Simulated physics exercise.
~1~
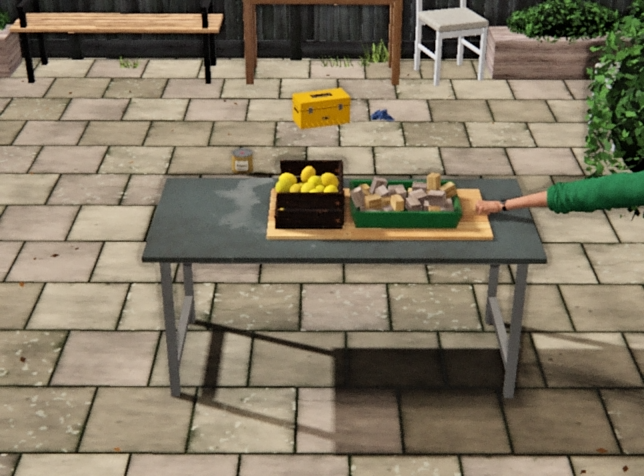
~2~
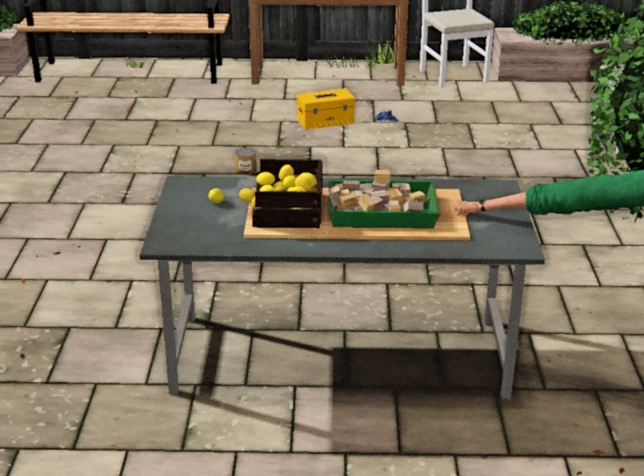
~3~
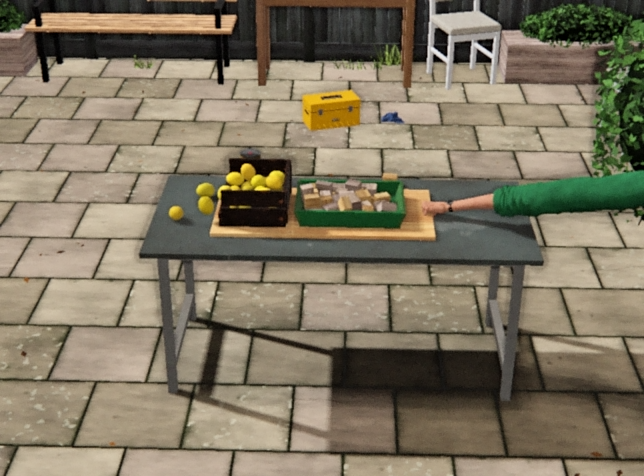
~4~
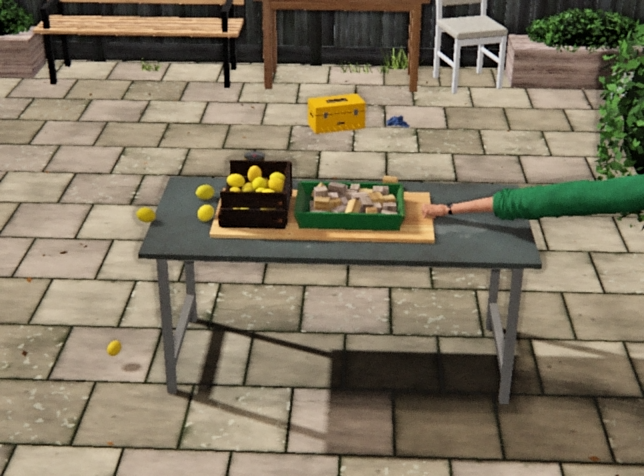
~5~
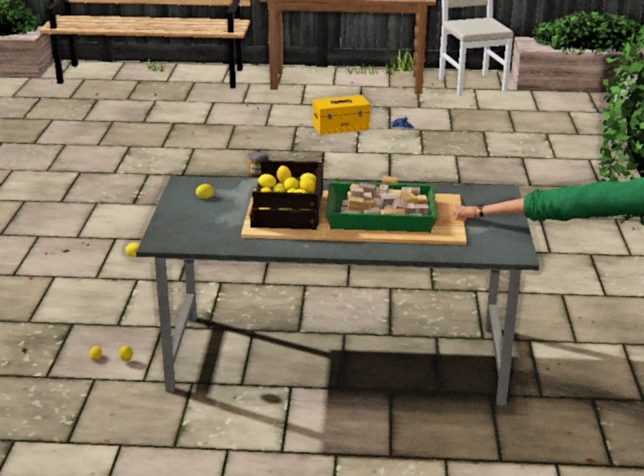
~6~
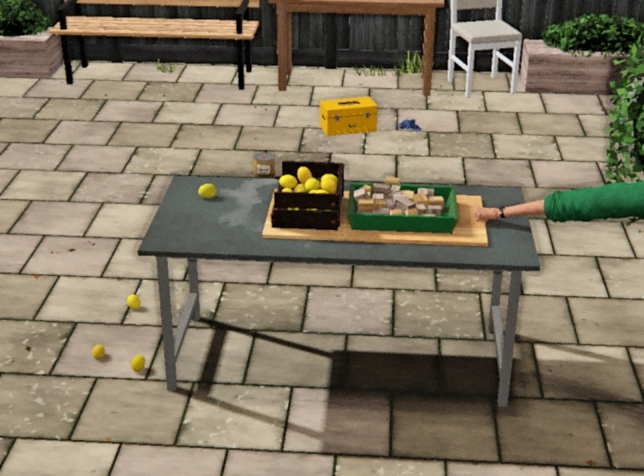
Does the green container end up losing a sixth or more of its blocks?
No, it sheds fewer than one in six of its blocks, and nearly all of them are still inside at the end.
